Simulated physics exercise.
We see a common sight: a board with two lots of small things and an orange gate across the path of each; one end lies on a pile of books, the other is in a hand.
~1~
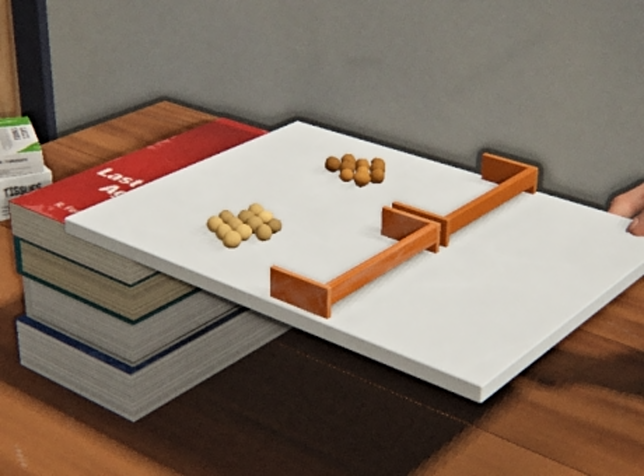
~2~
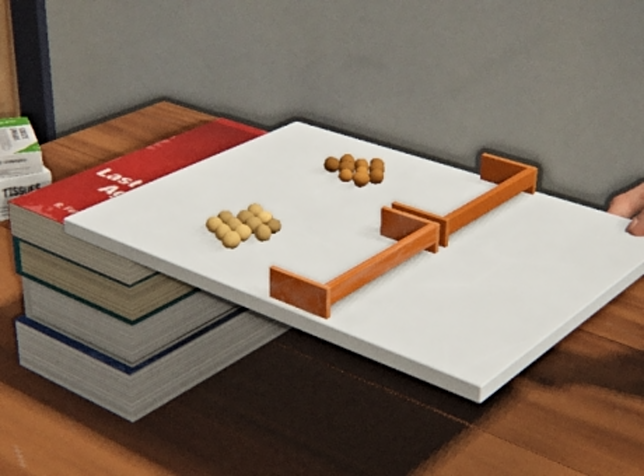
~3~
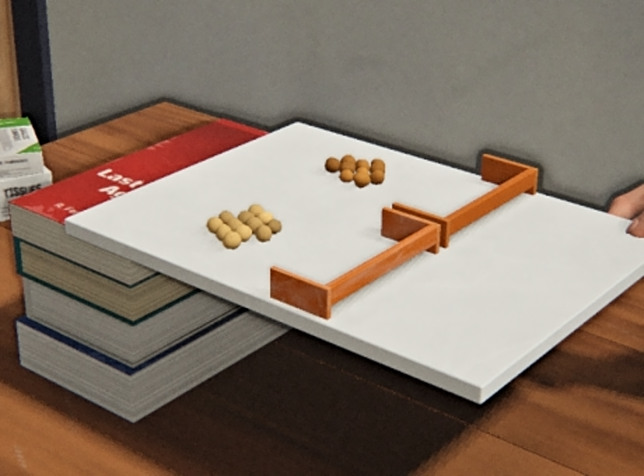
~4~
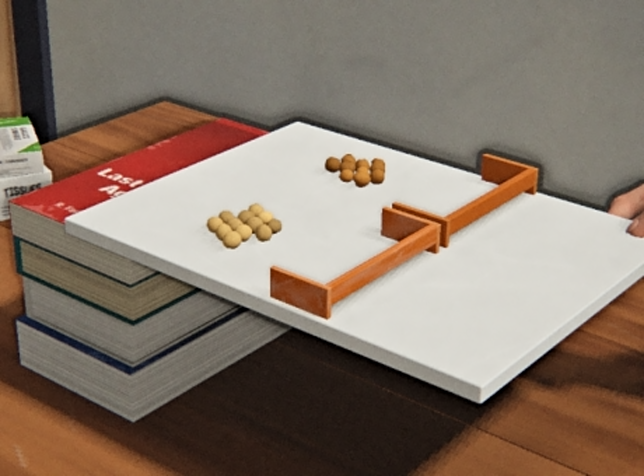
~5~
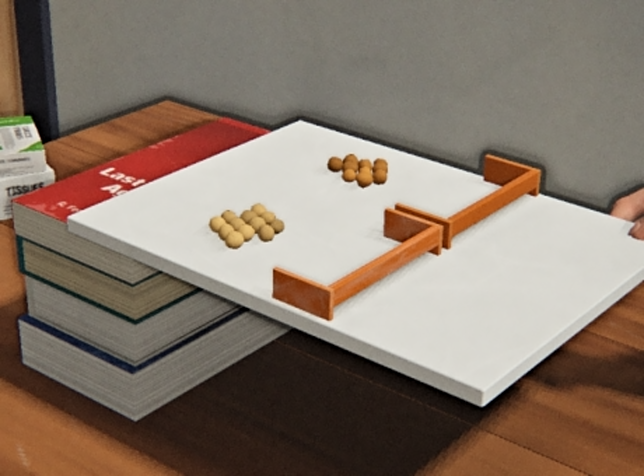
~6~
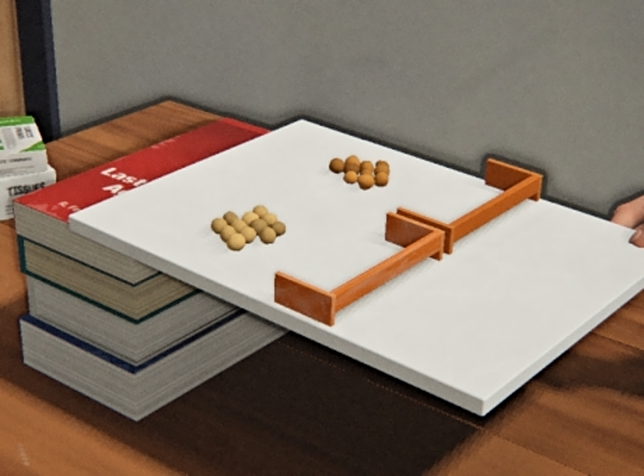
On a wooden table, a white board with two small clusters of round brown balls and two orange gates rested on stacked books, while a hand at the right barely lowered its end.
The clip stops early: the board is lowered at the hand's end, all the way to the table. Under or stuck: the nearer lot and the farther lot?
Finally the nearer lot is kept back and the farther lot is kept back.
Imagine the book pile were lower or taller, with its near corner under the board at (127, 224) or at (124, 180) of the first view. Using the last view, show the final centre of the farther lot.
(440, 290), then (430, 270).
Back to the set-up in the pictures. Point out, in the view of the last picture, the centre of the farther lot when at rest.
About (450, 299).
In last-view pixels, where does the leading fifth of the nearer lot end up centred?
That fifth finishes close to (368, 371).
Then, 0.83 s on from there, board sloping at 16°; nearer lot on its way down; farther lot on its way down.
Then, 1.55 s on from there, board sloping at 28°; nearer lot has reached its gate; farther lot has reached its gate.
Then, 2.17 s on from there, board resting at 29°; nearer lot has reached its gate; farther lot has reached its gate.
In the end, board resting at 29°; nearer lot gathered behind its gate; farther lot gathered behind its gate.
